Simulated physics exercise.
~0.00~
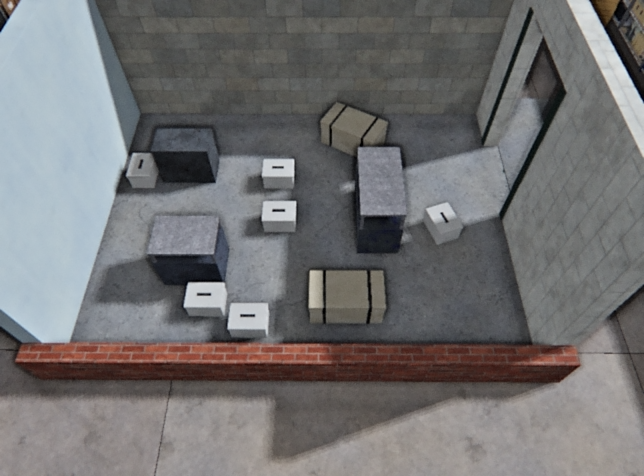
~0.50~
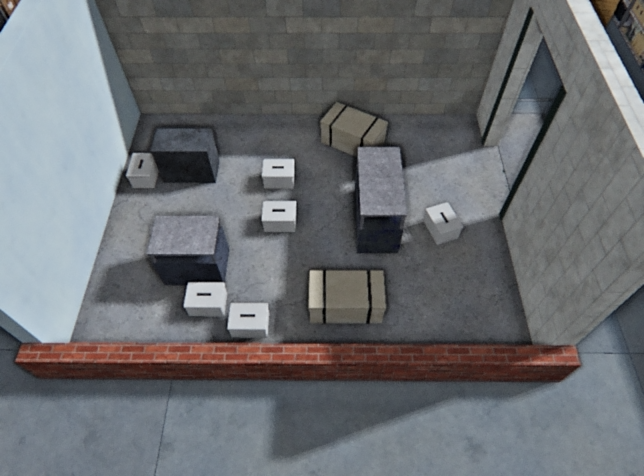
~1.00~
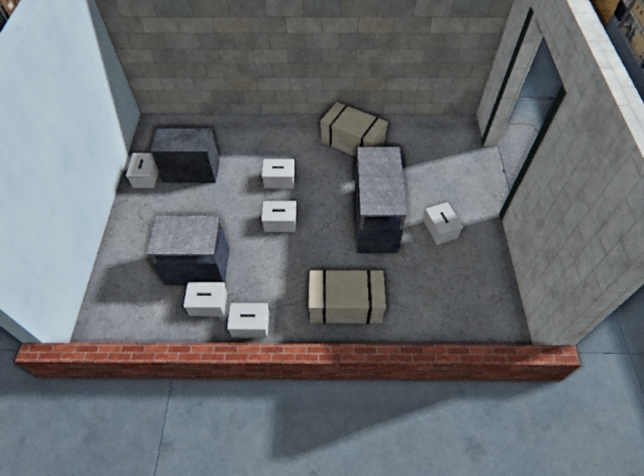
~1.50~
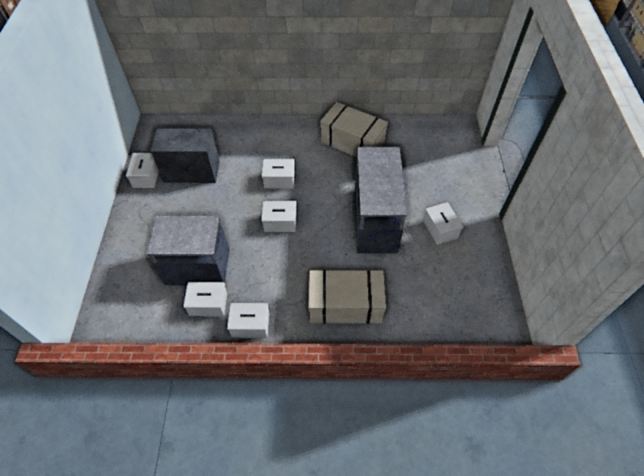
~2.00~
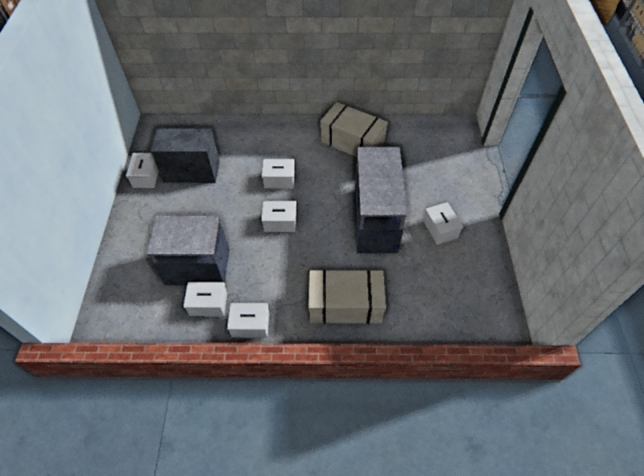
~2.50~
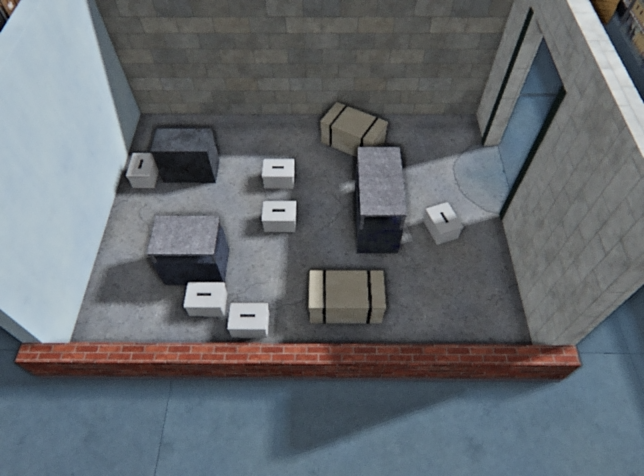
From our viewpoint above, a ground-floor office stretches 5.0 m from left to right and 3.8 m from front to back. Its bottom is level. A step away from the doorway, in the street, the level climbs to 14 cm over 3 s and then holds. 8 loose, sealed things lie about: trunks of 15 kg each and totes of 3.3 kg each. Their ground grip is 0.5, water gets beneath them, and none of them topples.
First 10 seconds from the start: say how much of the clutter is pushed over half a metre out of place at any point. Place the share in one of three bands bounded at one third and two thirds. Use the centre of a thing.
One third through two thirds.
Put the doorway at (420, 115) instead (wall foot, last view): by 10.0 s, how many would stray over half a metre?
Then 2 of them would.
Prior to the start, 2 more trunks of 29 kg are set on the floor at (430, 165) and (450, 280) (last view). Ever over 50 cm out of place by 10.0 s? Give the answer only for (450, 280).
That spot comes out lower.
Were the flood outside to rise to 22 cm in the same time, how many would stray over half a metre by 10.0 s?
Count under that change: 4.
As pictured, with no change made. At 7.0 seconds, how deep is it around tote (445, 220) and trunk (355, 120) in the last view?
About 3 and 4 cm.
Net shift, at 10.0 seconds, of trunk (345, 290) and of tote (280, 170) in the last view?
First 0 cm, then 150 cm.
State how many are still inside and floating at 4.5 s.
My tally comes to 0.
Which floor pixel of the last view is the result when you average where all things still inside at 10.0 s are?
Roughly at (263, 246).
After 3.5 s 0 of 8 are over 50 cm from their spots; 0 afloat.
After 4.5 s 0 of 8 are over 50 cm from their spots; 0 afloat.
After 7.0 s 3 of 8 are over 50 cm from their spots; 1 afloat.
After 10.0 s 3 of 8 are over 50 cm from their spots, and 3 have been at some point; 3 afloat.
